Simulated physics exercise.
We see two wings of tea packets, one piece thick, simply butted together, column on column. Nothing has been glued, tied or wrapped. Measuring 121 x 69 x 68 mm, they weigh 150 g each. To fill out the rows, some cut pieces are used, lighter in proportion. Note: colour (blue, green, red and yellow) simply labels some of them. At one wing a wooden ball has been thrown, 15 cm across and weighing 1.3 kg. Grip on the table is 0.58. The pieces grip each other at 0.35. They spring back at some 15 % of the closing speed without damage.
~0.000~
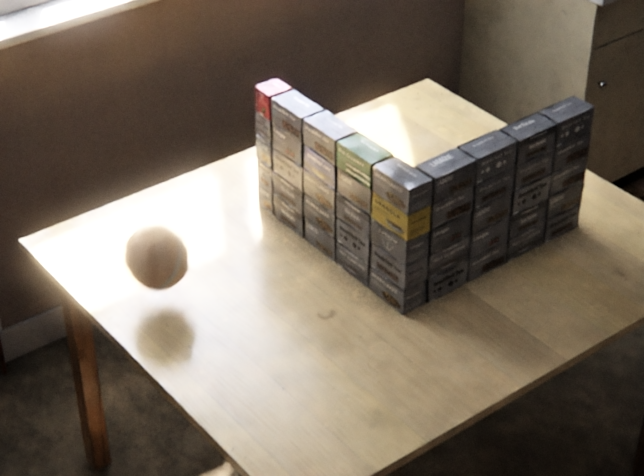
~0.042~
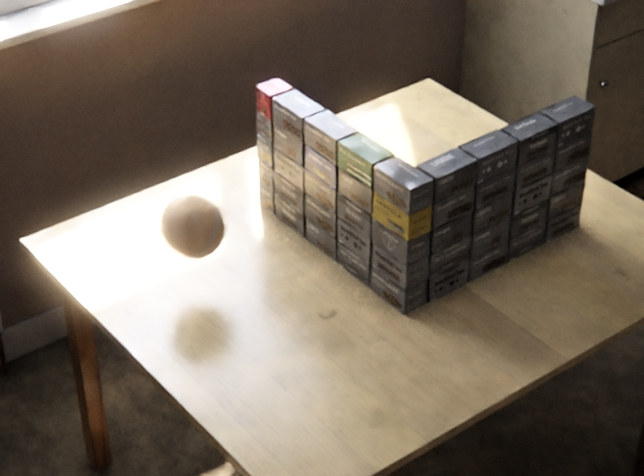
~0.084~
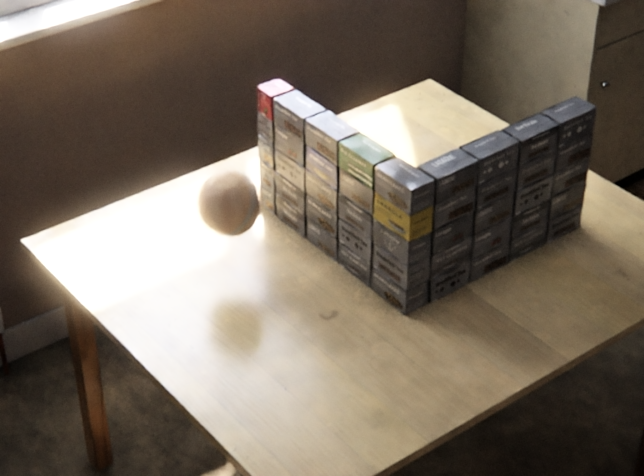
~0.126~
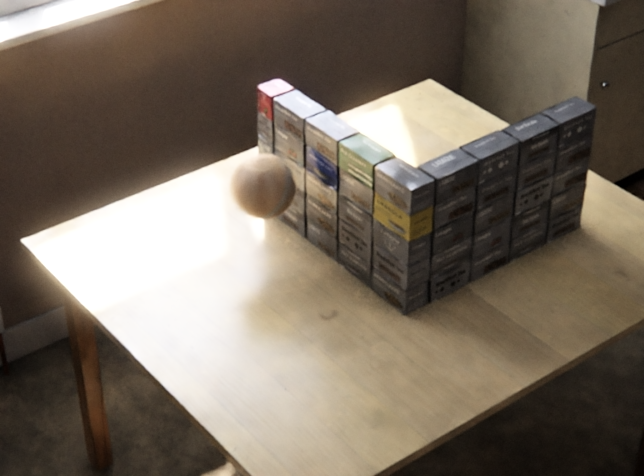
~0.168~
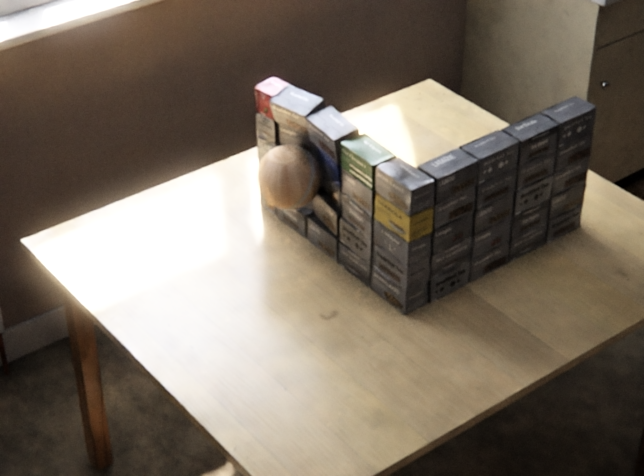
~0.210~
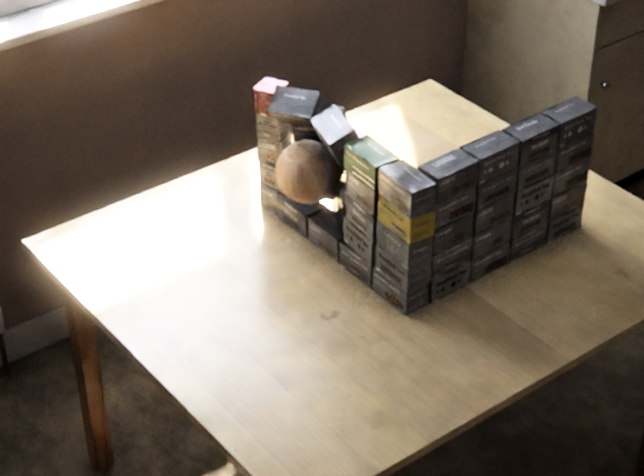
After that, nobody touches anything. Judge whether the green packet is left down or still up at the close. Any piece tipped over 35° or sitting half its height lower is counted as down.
At the close the green packet is still up.
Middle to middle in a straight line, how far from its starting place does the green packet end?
Distance start to end: Approx. 2 cm.
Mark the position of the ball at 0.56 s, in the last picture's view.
I'd put it somewhere around (449, 139).
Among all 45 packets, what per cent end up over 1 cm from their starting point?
The share is 40 %.
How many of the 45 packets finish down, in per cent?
Roughly 30 per cent of them.
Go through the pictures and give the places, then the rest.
In the first picture (we follow the side turned to the camera), ball (156, 257) 32 cm from contact, 2.6 m/s; green packet (365, 147); blue packet (319, 168); yellow packet (389, 217); no piece has moved.
Ball (193, 227) 22 cm from contact, 2.4 m/s; green packet (366, 147), in the second picture.
Ball (229, 204) 13 cm from contact, 2.3 m/s; green packet (367, 147), in the third picture.
Ball (263, 187) 32 mm from contact, 2.3 m/s; green packet (367, 147), in the fourth picture.
Ball (289, 177) after contact, 1.3 m/s; green packet (368, 148) displaced 7 mm; blue packet (328, 163) tipped 7°; steepest lean 16°, the packet at (296, 99); 11 stirred so far, in the fifth picture.
Ball (307, 172) after contact, 1.4 m/s; green packet (372, 150) displaced 14 mm; red packet (264, 104) displaced 16 mm; steepest lean 40°, the packet at (293, 101); 1 of the 45 packets down, 20 disturbed in all, in the sixth picture.
Around 0.32 s, ball still moving; 8 of the 45 packets down; green packet displaced 21 mm; blue packet tipped 31°, 46 mm lower.
Around 0.56 s, ball still moving; 8 of the 45 packets down; green packet displaced 21 mm; blue packet tipped 41°, 16 cm lower.
Around 1.12 s, ball still moving; 13 of the 45 packets down; green packet displaced 21 mm; red packet on its side.
Finally (1.4 s), ball rolling away; 13 of the 45 packets down; green packet displaced 21 mm; red packet tipped 66°, 98 cm lower; blue packet tipped 57°, 92 cm lower. Seen by the last camera, middles, green packet near (374, 165), red packet near (162, 246).
